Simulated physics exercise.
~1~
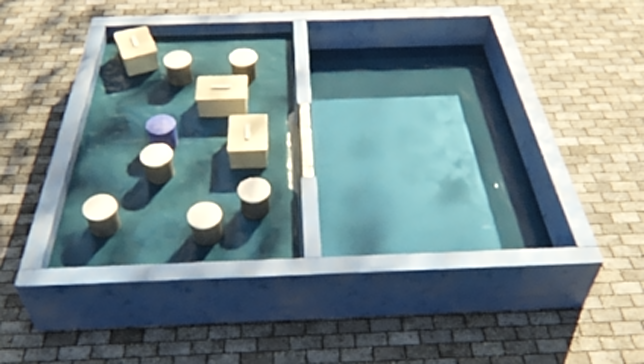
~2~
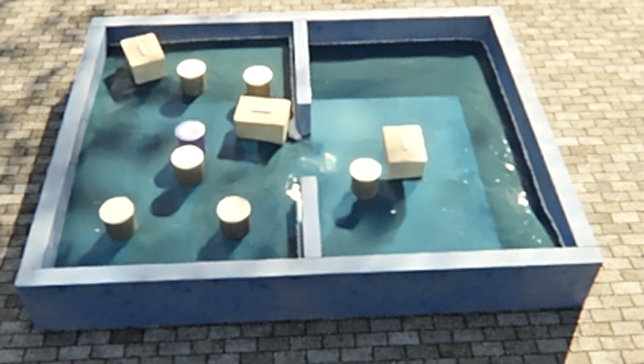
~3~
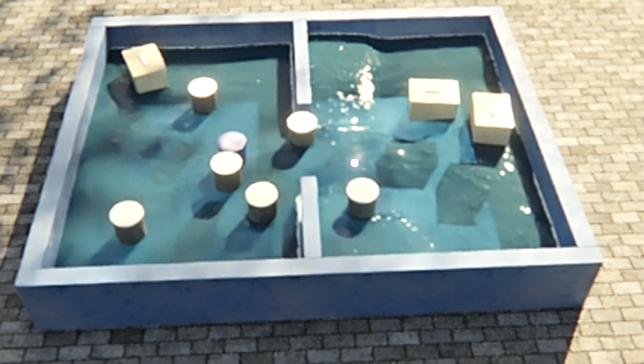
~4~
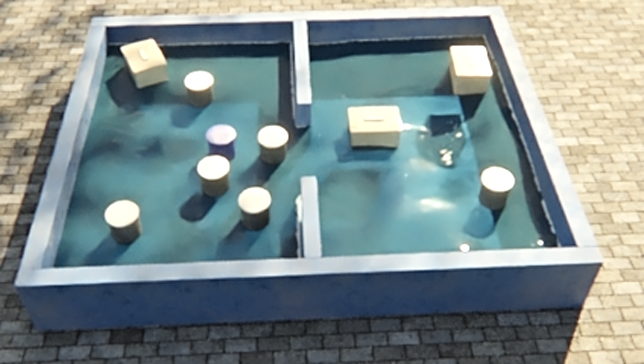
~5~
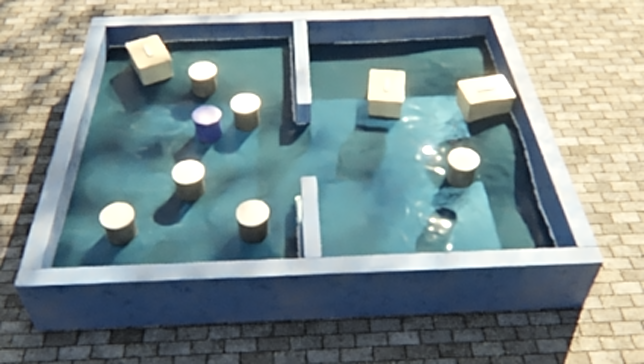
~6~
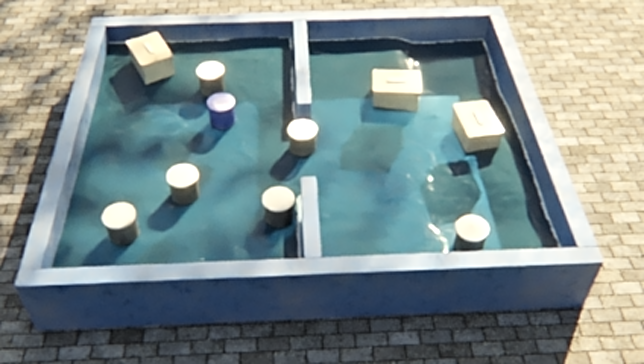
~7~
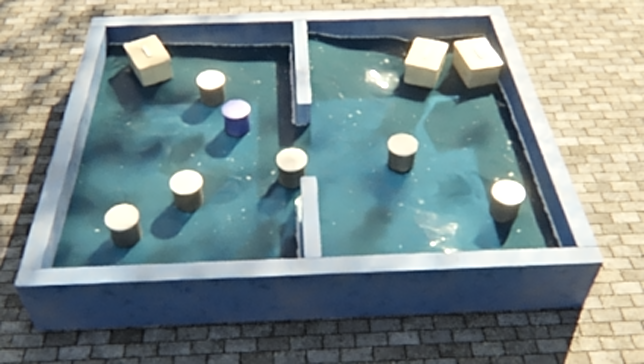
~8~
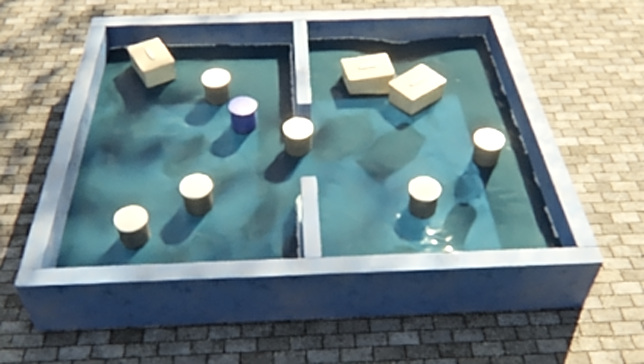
A shallow blue-walled tank, split by a central divider, sits on brick paving and is seen from above at an angle. Pale boxes and round pails, one of them blue, float in the left part, while the right part holds clear water. A gap opens in the divider, and a box and a pail pass through as the water ripples. A second box follows, and the pair drift about near the far right. Later another pail slips through, ending near the right wall, while the blue pail remains left of the divider, still afloat.
